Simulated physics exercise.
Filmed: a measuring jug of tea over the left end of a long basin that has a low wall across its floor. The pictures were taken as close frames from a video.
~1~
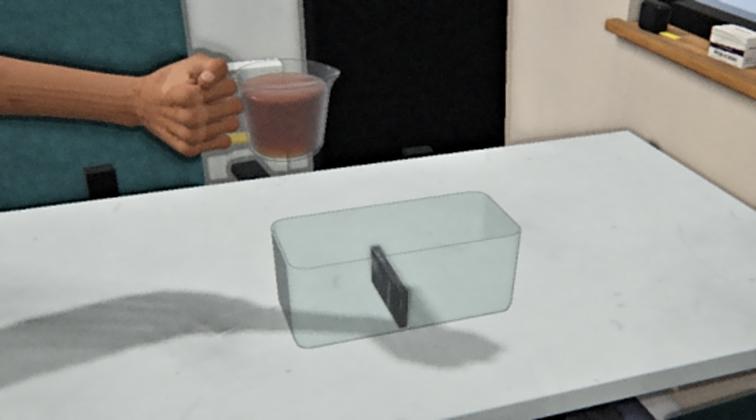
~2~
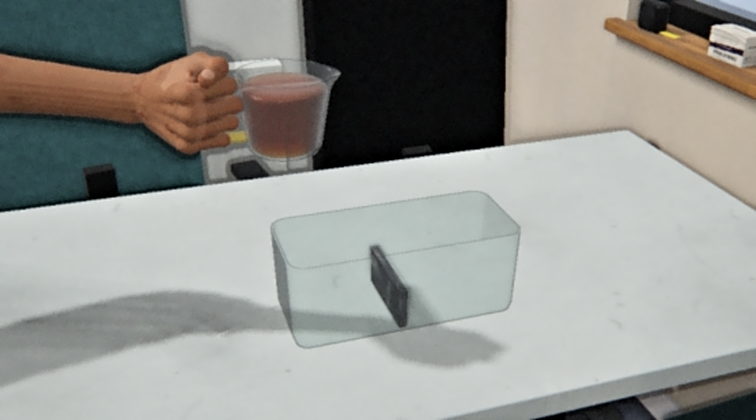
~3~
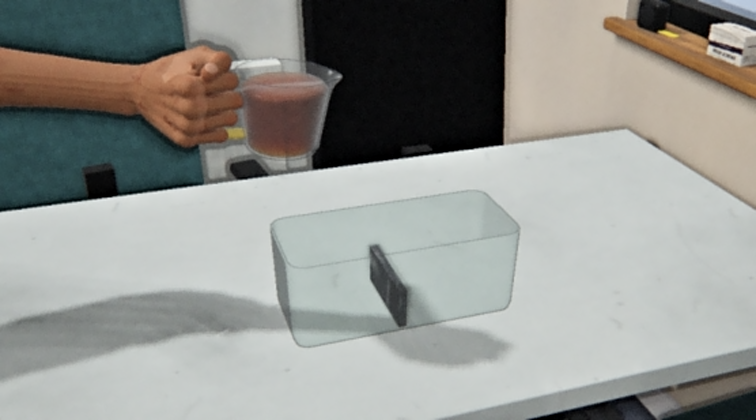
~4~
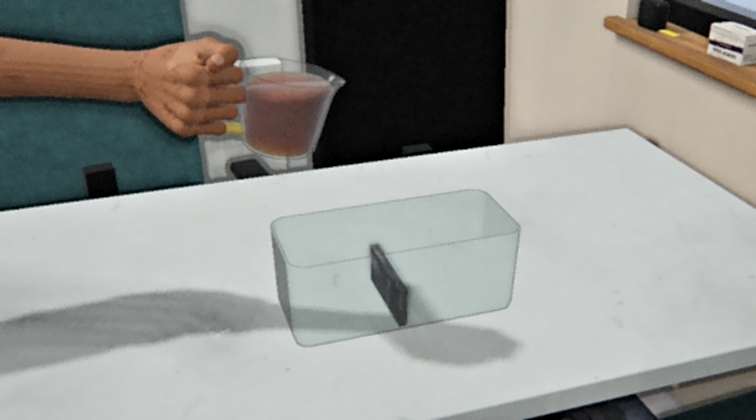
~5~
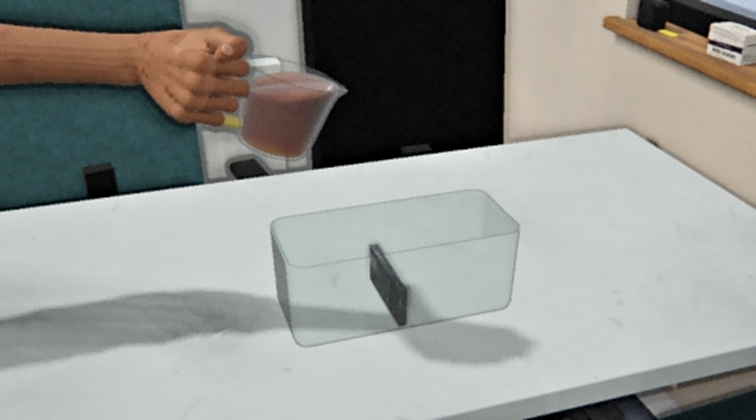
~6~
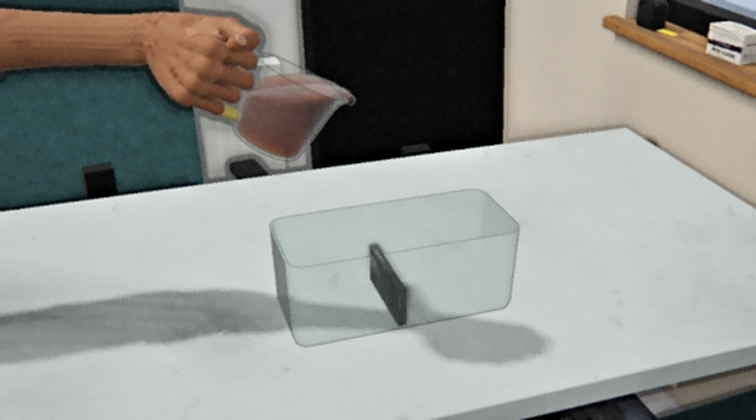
A hand held a clear jug of reddish-brown tea above a long, see-through basin with a low, dark divider, then gradually tilted the jug to the right until the tea reached its spout.
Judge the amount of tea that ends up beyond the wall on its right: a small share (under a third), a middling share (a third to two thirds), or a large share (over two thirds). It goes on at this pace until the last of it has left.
A middling share.
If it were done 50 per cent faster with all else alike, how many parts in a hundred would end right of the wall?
Around 40 percent ends up there.
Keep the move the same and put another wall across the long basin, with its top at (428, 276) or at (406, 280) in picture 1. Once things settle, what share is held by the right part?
First try close to 10 percent, second try close to 25 percent.
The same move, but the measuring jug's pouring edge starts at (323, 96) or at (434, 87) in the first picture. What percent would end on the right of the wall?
Try one: 10 %; try two: 85 %.
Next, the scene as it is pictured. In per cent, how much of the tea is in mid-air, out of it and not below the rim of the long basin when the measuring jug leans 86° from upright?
Estimate: 35 per cent, roughly.
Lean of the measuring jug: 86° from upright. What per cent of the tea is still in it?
I'd reckon near 45 percent is still held at that tilt.
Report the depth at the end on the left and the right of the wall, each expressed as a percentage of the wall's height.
About 20 per cent on the left and 30 per cent on the right.
A moment on, the measuring jug is tipped on its side and 44 per cent is still to pour, 2 is left of the wall and 19 right of it.
Next, the measuring jug is tipped right over and 6 per cent is still to pour, 28 is left of the wall and 53 right of it.
Then the measuring jug is tipped right over and 0 per cent is still to pour, 44 is left of the wall and 54 right of it.
Later the measuring jug is tipped right over and 0 per cent is still to pour, 44 is left of the wall and 54 right of it.
At rest 44 per cent lies left of the wall, 54 right of it and 2 outside.
